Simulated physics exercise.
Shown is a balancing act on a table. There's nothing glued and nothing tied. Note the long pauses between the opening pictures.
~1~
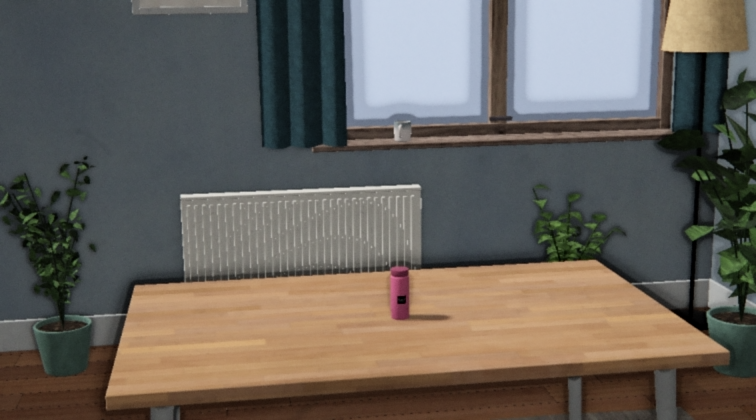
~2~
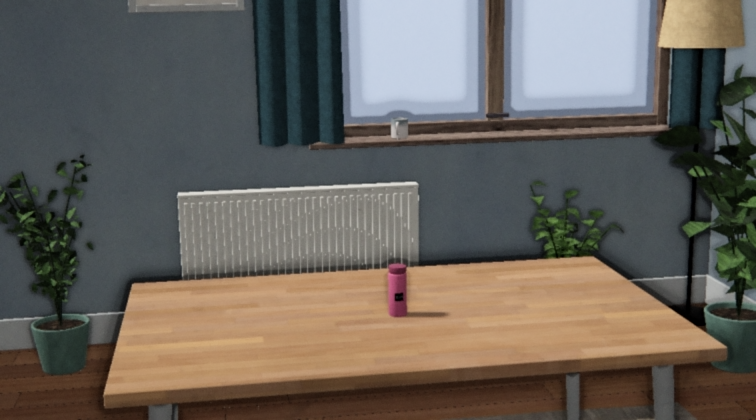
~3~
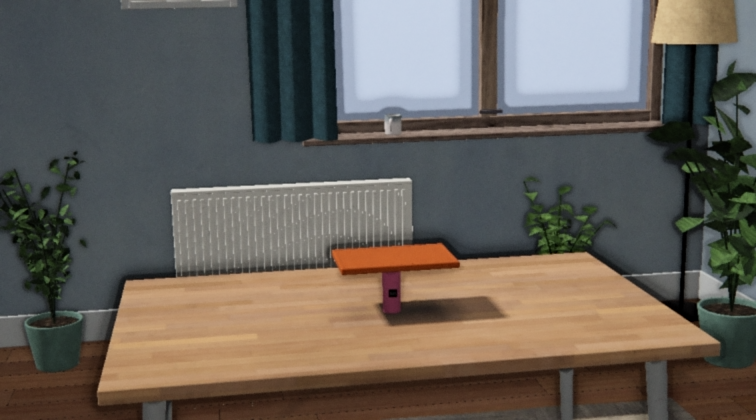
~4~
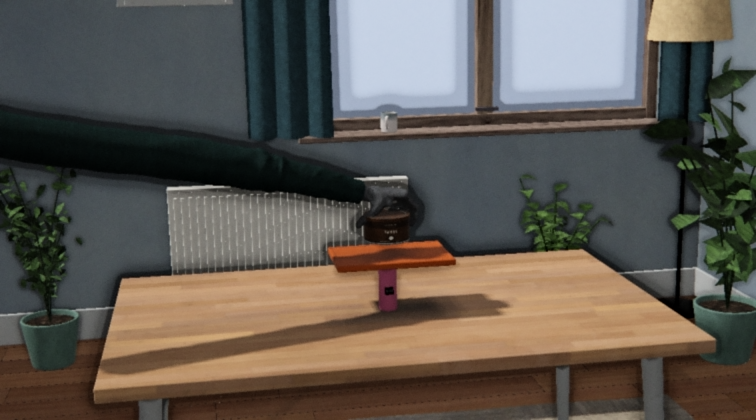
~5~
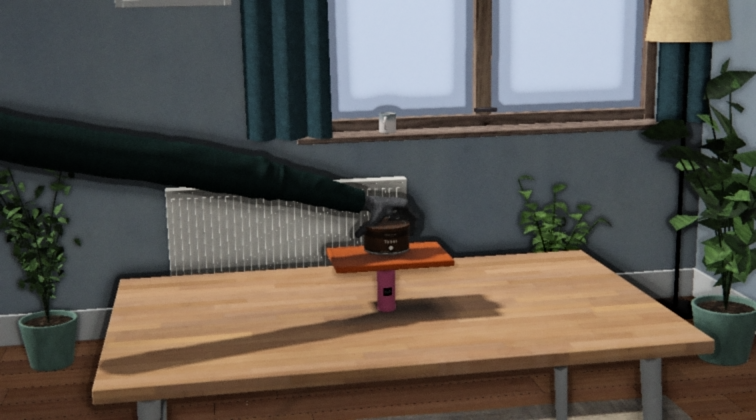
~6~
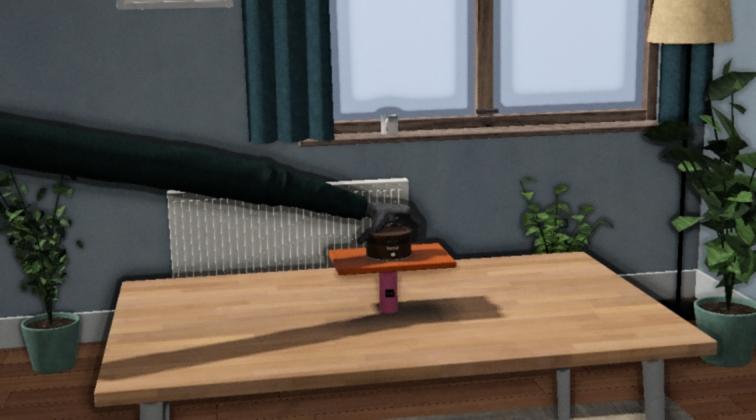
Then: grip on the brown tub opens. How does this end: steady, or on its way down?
Most likely the stack survives.
Then, 0.80 s after the last picture, nothing has stirred.
Then, 1.80 s after the last picture, brown tub resting near (389, 243).
At rest, all 3 in place. Seen from the same camera at the end, brown tub near (389, 243). The stack holds.
